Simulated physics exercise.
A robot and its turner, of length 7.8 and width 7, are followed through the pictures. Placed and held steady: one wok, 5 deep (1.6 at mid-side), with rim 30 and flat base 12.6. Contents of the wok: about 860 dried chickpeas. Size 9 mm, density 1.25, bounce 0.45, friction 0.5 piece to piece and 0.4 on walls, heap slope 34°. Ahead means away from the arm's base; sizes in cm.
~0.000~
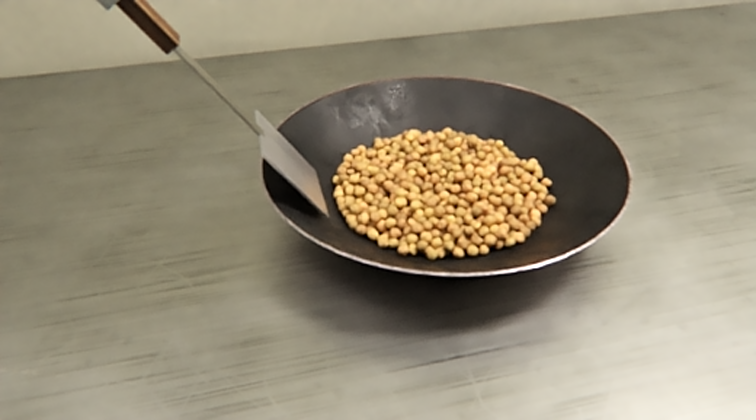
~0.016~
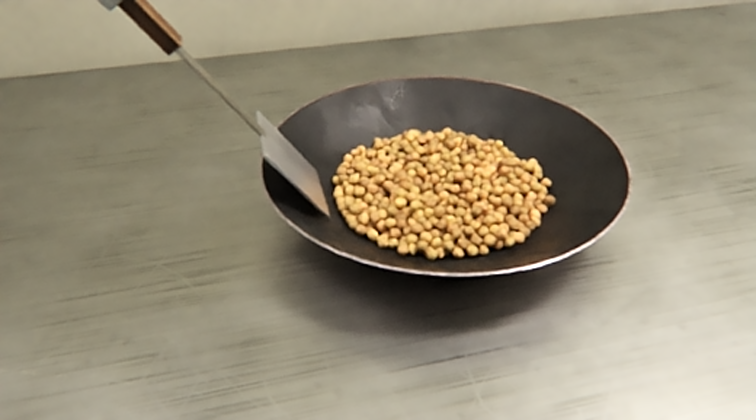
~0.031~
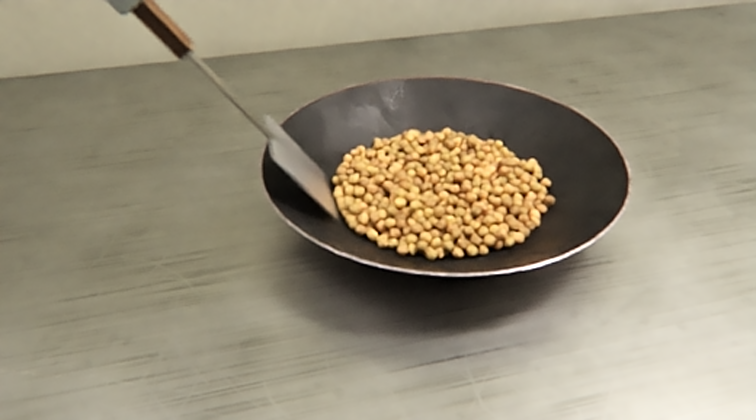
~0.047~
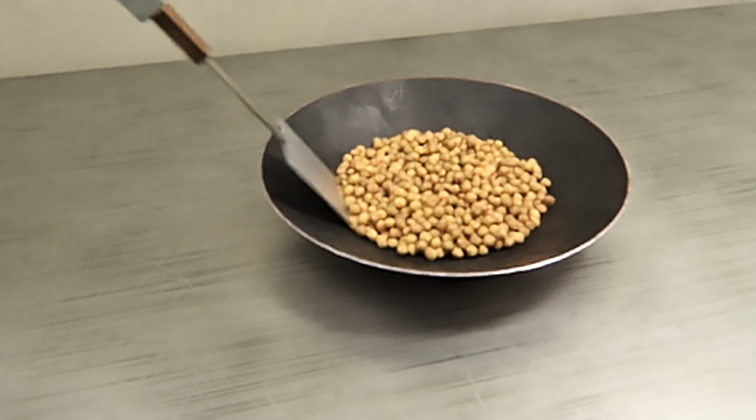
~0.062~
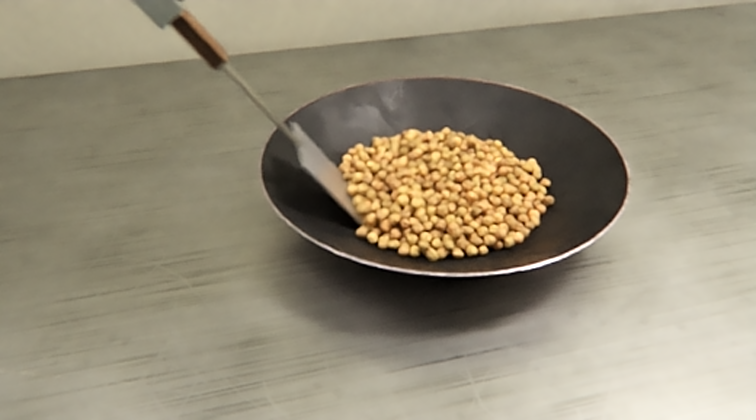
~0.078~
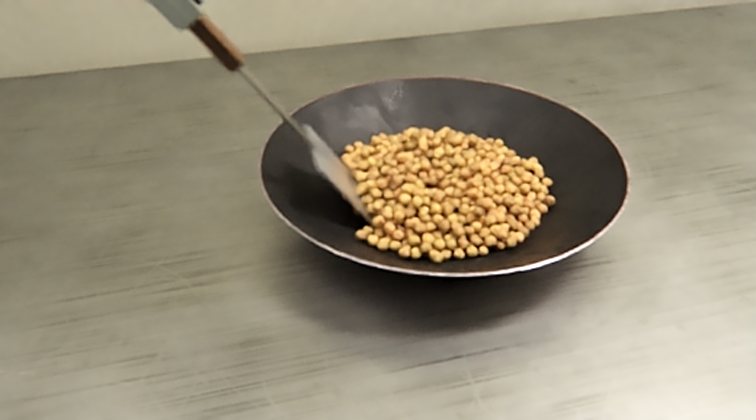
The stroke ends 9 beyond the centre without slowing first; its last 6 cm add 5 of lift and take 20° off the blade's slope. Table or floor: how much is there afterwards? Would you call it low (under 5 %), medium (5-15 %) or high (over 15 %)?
I would call it medium.
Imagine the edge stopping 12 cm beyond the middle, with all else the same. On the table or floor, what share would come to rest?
Then the share is near 20 in a hundred.
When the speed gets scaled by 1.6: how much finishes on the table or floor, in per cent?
I'd put it at about 15 per cent.
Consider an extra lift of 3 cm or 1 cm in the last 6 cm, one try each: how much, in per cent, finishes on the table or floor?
Roughly 5 per cent, then 5 per cent.
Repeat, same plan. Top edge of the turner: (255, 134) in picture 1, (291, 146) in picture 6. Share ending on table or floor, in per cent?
Around 5 per cent finishes there.
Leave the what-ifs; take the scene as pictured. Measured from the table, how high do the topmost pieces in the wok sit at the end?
About 5.0 cm above the table.
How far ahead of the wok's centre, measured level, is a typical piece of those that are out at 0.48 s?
The distance is around 22 cm.
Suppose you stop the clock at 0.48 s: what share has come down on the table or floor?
My estimate is roughly 8 %.
After 0.16 s, sloping 57°, highest piece 5 above the table; 859 in the wok.
After 0.24 s, sloping 51°, highest piece 6 above the table; 859 in the wok.
After 0.48 s, sloping 37°, highest piece 5 above the table; 790 in the wok, 69 on the table or floor.
After 1.53 s, sloping 37°, highest piece 5 above the table; 790 in the wok, 69 on the table or floor.
At rest, 790 in the wok, 69 on the table or floor. That is 8 % on the table or floor.
